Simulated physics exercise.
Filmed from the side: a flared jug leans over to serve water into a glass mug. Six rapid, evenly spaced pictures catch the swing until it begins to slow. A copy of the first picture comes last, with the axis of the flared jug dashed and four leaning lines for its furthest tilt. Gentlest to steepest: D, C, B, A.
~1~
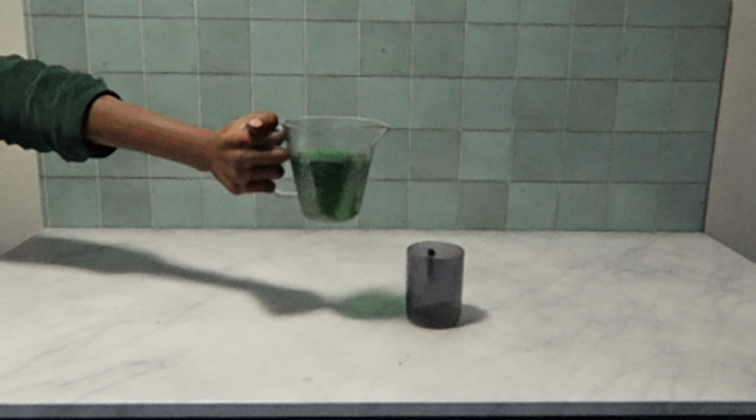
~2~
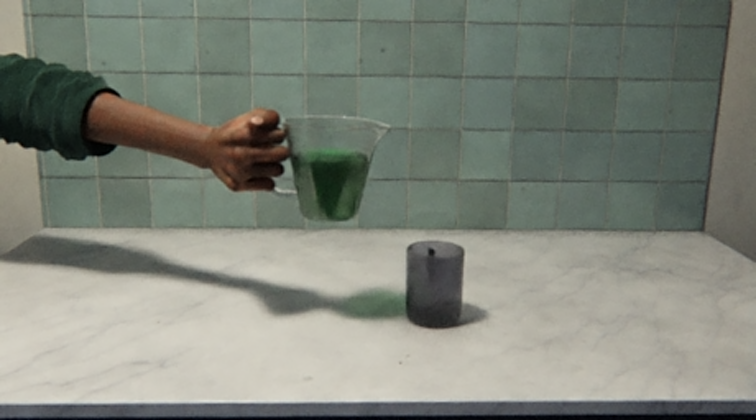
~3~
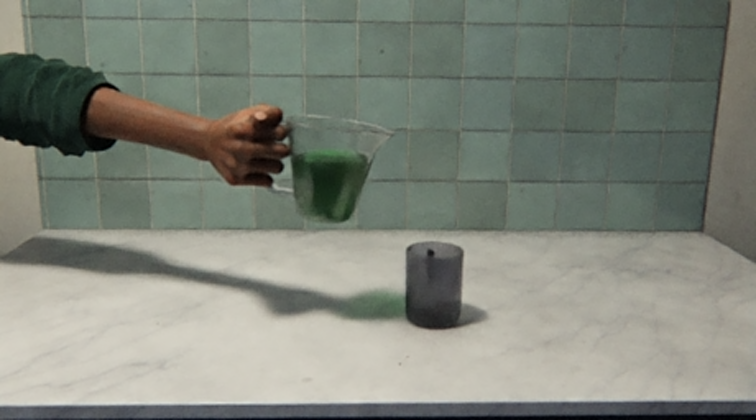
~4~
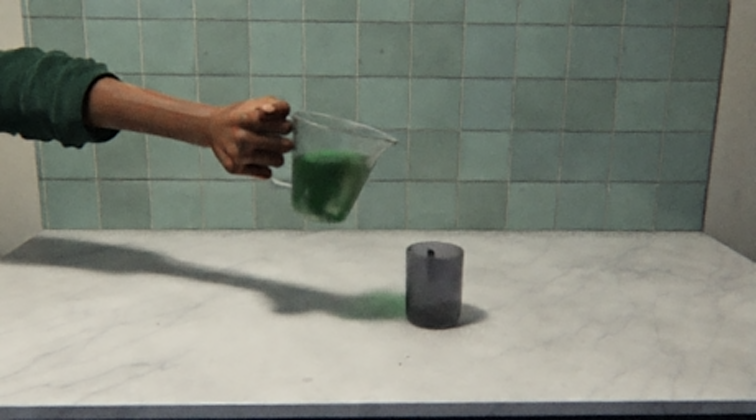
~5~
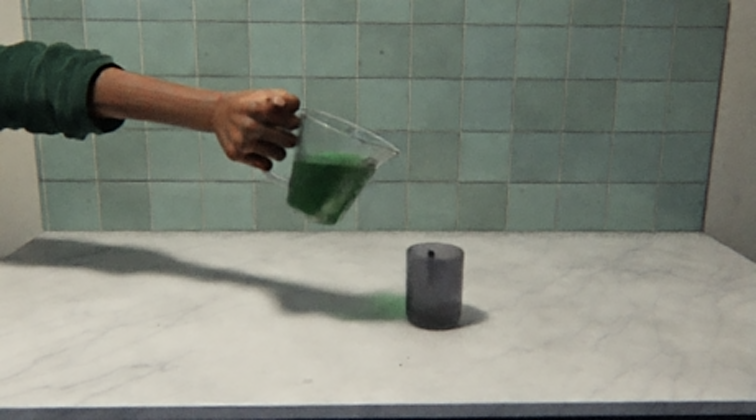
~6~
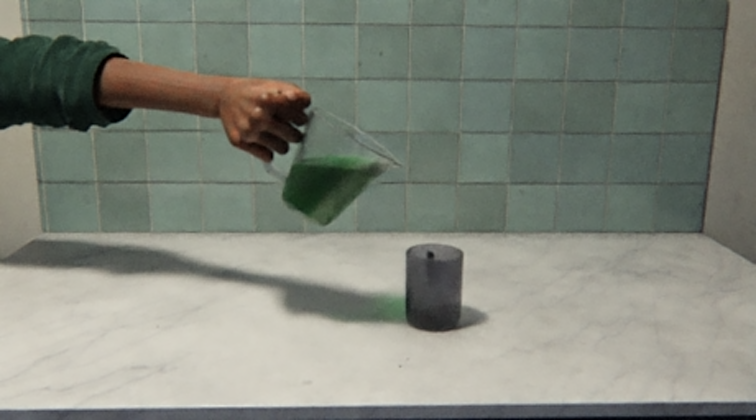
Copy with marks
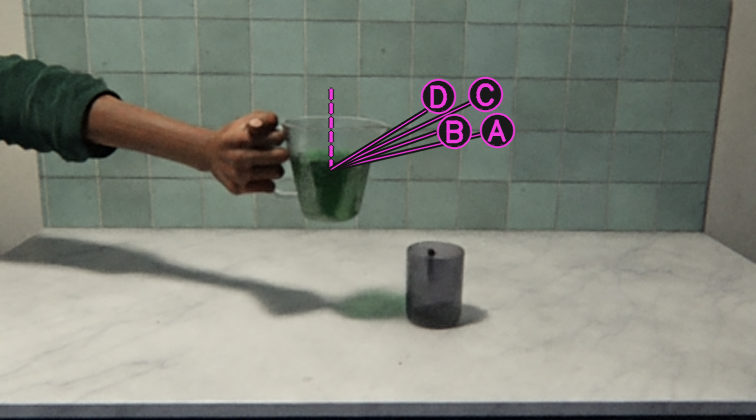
A hand holding a clear flared jug of green liquid upright, then steadily tilting it rightward above a dark glass mug.
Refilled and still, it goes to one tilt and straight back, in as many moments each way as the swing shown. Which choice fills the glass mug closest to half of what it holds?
It is D.
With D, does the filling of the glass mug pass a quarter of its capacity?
Yes, it does.
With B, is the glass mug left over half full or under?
Over.
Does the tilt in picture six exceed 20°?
Yes, it does.
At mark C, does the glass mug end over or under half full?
Over.
In magenta, A at (480, 134); B at (436, 132); C at (470, 102); D at (426, 110).
With A, the glass mug is filled to the brim; 4 % of the water is spilt.
With B, the glass mug ends with about 87 % of what it can hold.
With C, the glass mug ends with about 69 % of what it can hold.
With D, the glass mug ends with about 49 % of what it can hold.
